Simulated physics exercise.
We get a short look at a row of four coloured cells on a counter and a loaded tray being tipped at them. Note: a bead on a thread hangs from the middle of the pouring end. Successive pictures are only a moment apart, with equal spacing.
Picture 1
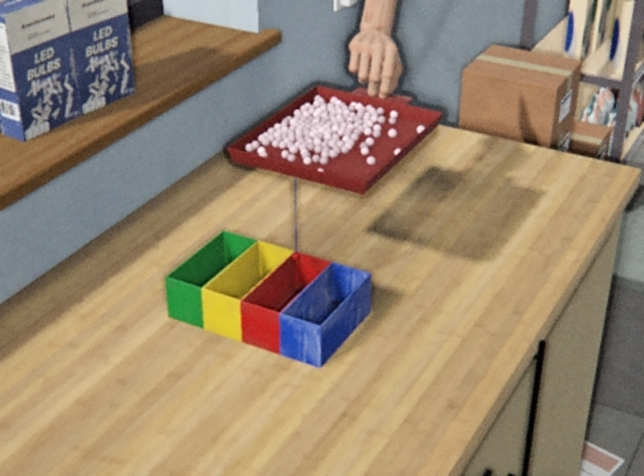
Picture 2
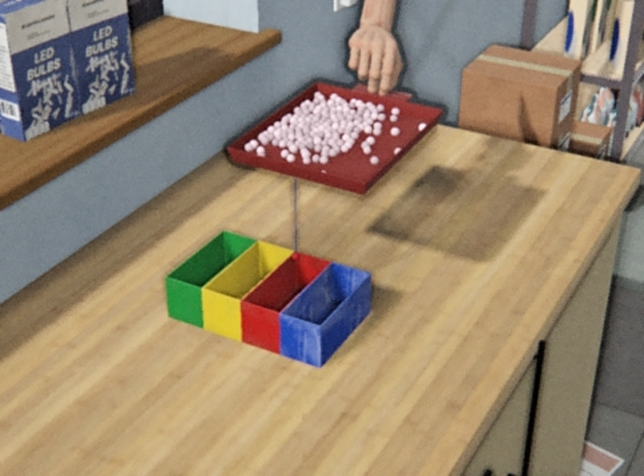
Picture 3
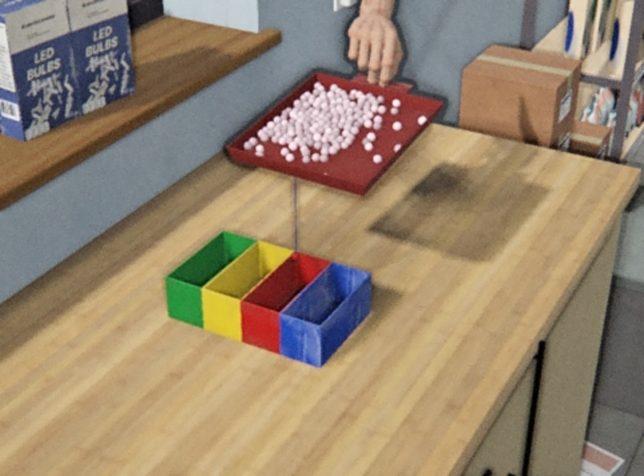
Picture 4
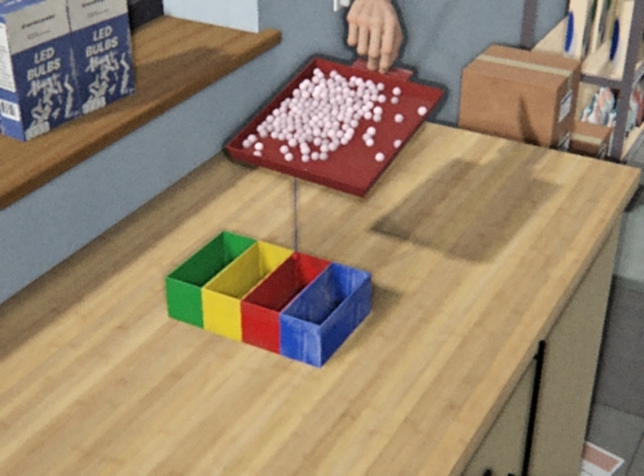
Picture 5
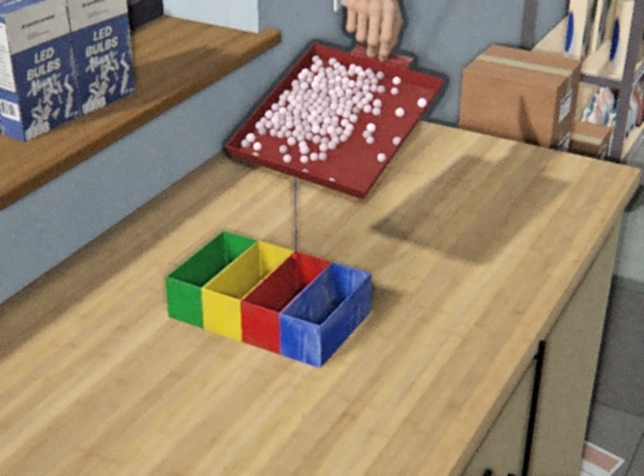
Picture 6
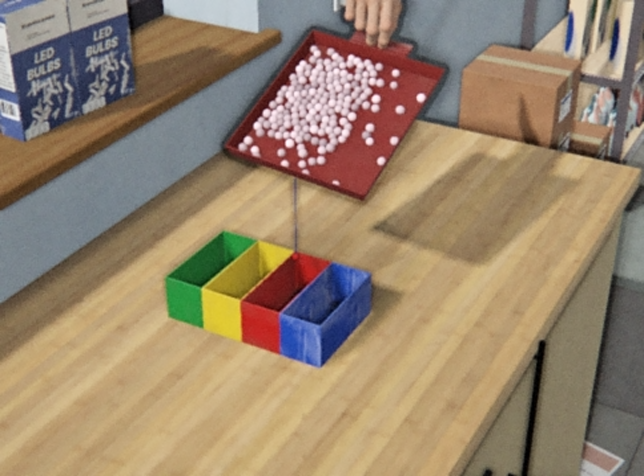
On a wooden counter, a hand raising the back of a red tray of pale pink beads above four coloured cells.
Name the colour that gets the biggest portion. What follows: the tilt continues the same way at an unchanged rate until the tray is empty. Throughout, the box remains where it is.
Blue.
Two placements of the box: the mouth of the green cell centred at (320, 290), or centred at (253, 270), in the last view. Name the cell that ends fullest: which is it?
The yellow one first, the red cell second.
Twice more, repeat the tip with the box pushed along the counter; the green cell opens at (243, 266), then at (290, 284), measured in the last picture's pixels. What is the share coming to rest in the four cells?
90 % for the first, 90 % for the second.
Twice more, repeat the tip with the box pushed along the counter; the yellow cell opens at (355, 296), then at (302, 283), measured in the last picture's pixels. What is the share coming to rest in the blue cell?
0 %, then 10 %.
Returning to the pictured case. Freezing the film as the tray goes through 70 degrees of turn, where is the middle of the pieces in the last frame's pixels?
The middle of the pieces sits at roughly (329, 199).
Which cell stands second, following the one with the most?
The answer is the red cell.
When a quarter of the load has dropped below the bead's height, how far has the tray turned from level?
At about 75°.
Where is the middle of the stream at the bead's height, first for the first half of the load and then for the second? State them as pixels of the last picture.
Earlier portion about (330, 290); later portion about (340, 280).
Shortly afterwards, tray tipped steeply; near two thirds on the tray; a little in the blue cell; a little in the red cell; only a few in the yellow cell; near a third falling or outside the box.
Next, tray tipped past a quarter turn; near a third in the blue cell; near a quarter in the red cell; only a few in the yellow cell; near half falling or outside the box.
Some moments later, tray tipped past a quarter turn; near a third in the blue cell; near a quarter in the red cell; only a few in the yellow cell; near a third falling or outside the box.
In the end, tray tipped past a quarter turn; near a third in the blue cell; near a quarter in the red cell; only a few in the yellow cell; none at all in the green cell; near a third outside the box.
